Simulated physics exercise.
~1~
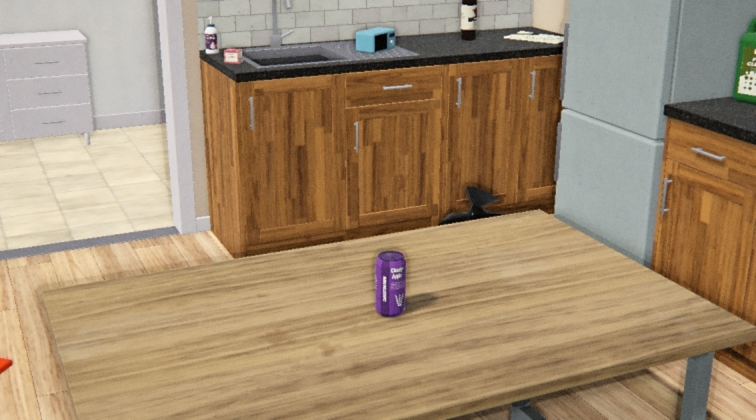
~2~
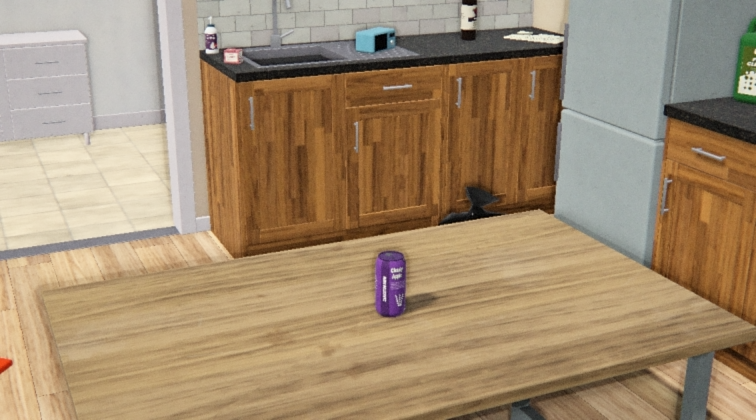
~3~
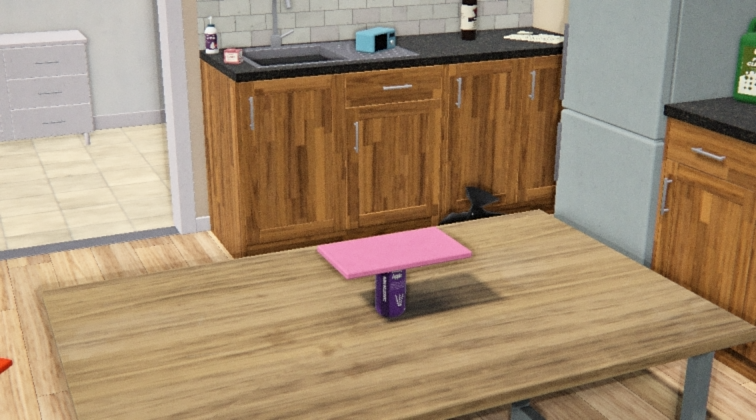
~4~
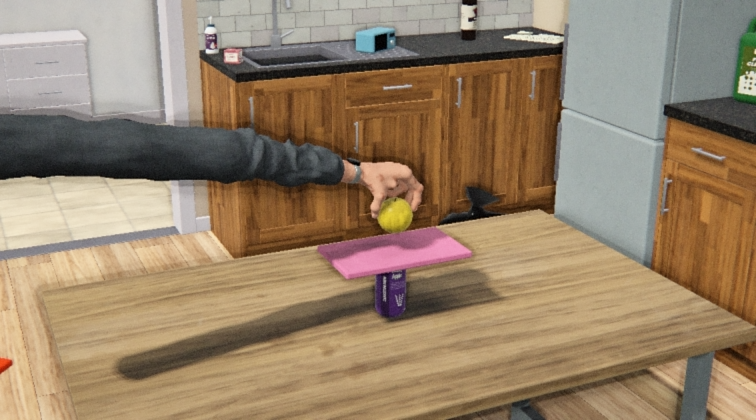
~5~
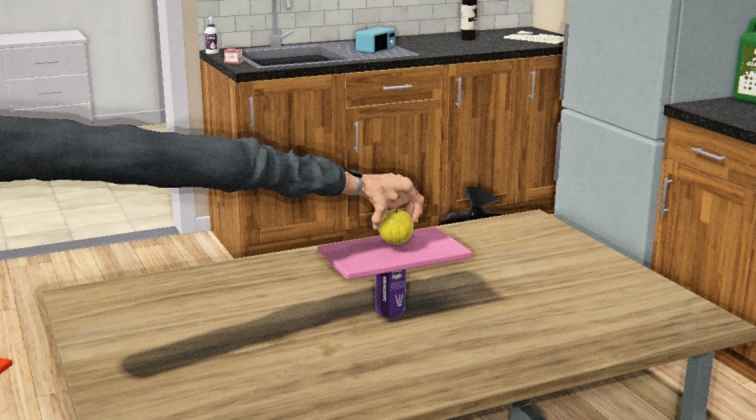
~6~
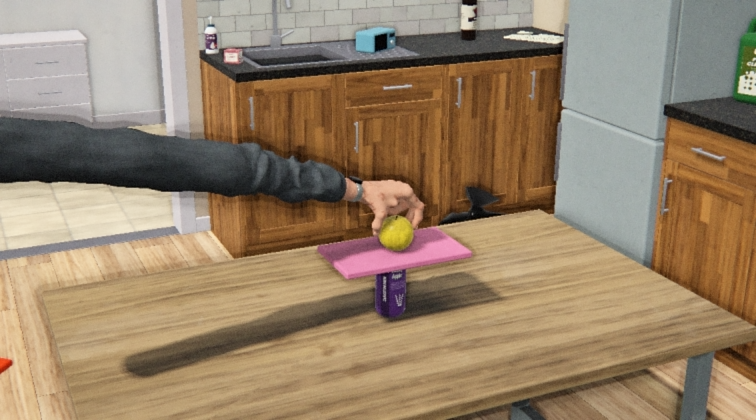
In a kitchen, a purple can stood on a wooden table, then a pink board appeared on top of it, and a hand reached in from the left and lowered a yellow apple onto the board.
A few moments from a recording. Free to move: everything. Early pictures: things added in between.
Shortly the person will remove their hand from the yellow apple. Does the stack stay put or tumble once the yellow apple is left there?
Pretty clearly, it is secure there.
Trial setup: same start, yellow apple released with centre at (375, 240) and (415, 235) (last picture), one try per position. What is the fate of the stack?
Trial 1 - stable; trial 2 - stable.
Then, 0.50 s on from there, no change.
Then, 1.30 s on from there, yellow apple resting near (396, 234).
In the end, all 3 unmoved. At the end, from the last picture's camera, yellow apple near (396, 234). The stack holds.
